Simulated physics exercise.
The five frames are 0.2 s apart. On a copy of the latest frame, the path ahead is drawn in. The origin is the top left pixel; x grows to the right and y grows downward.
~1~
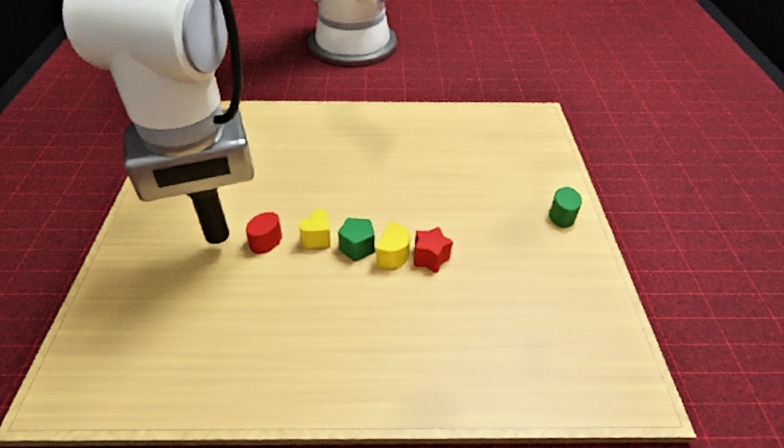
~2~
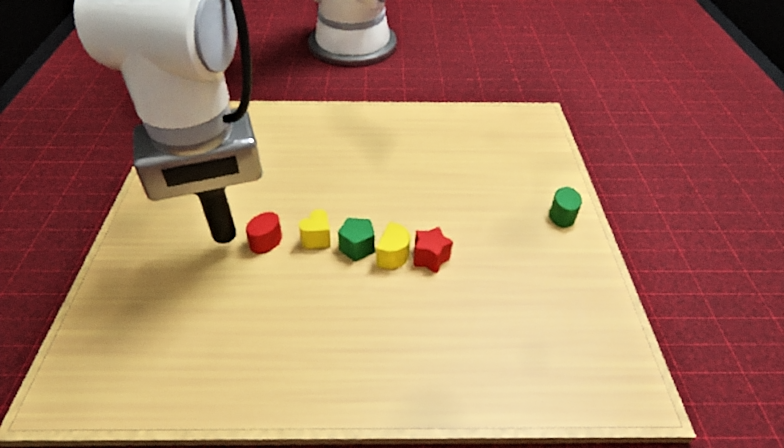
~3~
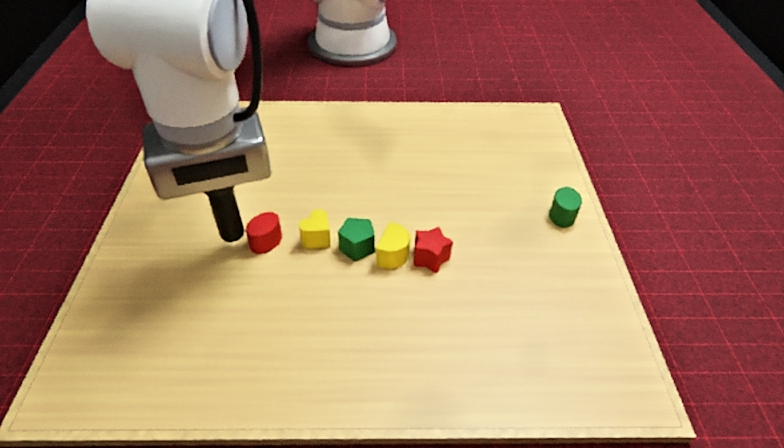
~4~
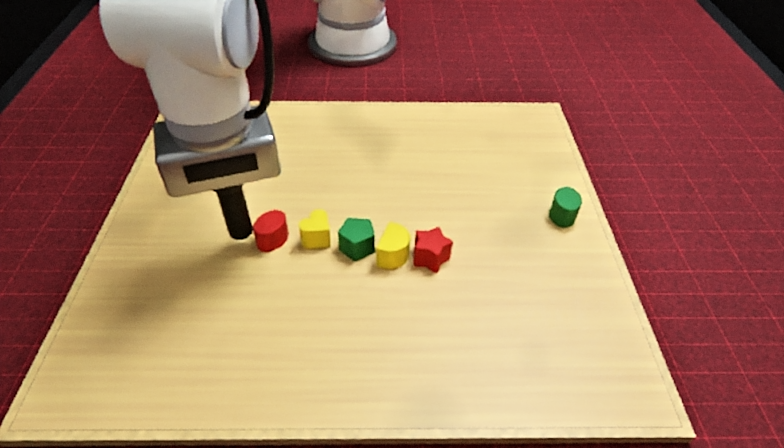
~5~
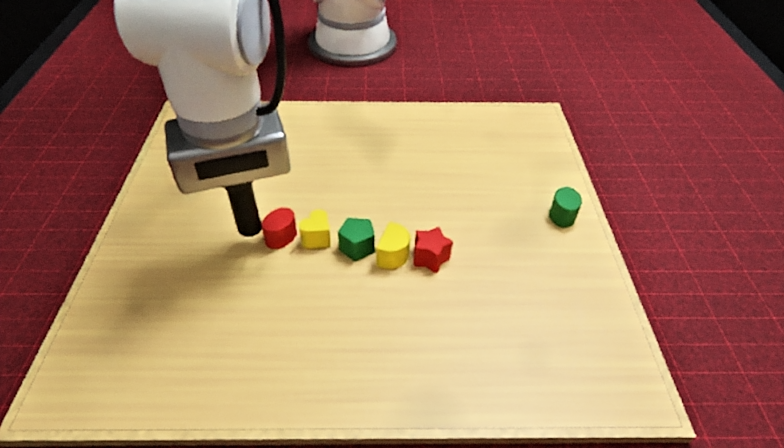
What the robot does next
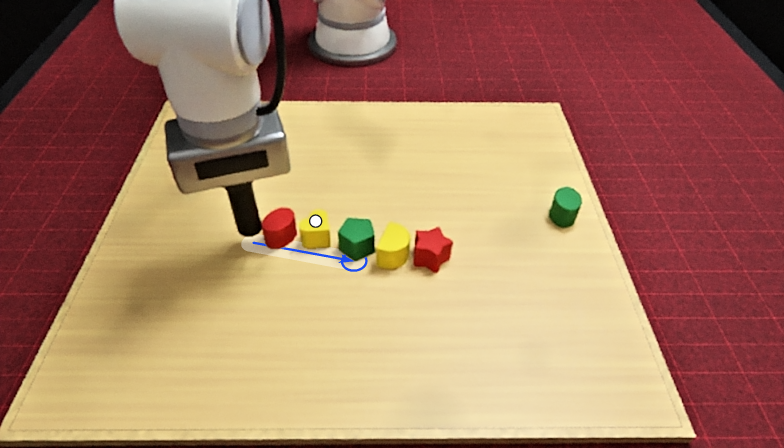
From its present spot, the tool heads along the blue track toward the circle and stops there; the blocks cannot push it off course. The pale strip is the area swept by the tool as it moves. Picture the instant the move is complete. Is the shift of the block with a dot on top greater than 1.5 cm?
Yes, that is how it ends up.
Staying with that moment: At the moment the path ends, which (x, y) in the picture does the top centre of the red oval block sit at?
It is at (305, 214).
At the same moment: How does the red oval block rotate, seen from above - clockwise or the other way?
Rotates counter-clockwise.
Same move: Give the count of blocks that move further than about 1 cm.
The answer will be at least three.
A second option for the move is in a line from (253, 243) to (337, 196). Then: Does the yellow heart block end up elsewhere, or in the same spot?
It's moved.
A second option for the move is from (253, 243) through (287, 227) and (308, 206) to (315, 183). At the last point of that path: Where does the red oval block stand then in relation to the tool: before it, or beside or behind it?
When the path is over, you would find the red oval block off to the side or behind the tool.
The drawn path runs straight from (253, 243) to (354, 261); the dot is on the yellow heart block.
On the path given first. One third of the way, tool (285, 236); red oval block (302, 215), turned 65° anticlockwise; yellow heart block (334, 218), turned 30° clockwise.
Two thirds of the way, tool (320, 243); red oval block (305, 214), turned 80° anticlockwise; yellow heart block (338, 216), turned 40° clockwise; green pentagonal block (360, 229).
At the end, tool (354, 249); red oval block (305, 214), turned 80° anticlockwise; yellow heart block (338, 216), turned 40° clockwise; green pentagonal block (370, 226); yellow half-round block (399, 237).
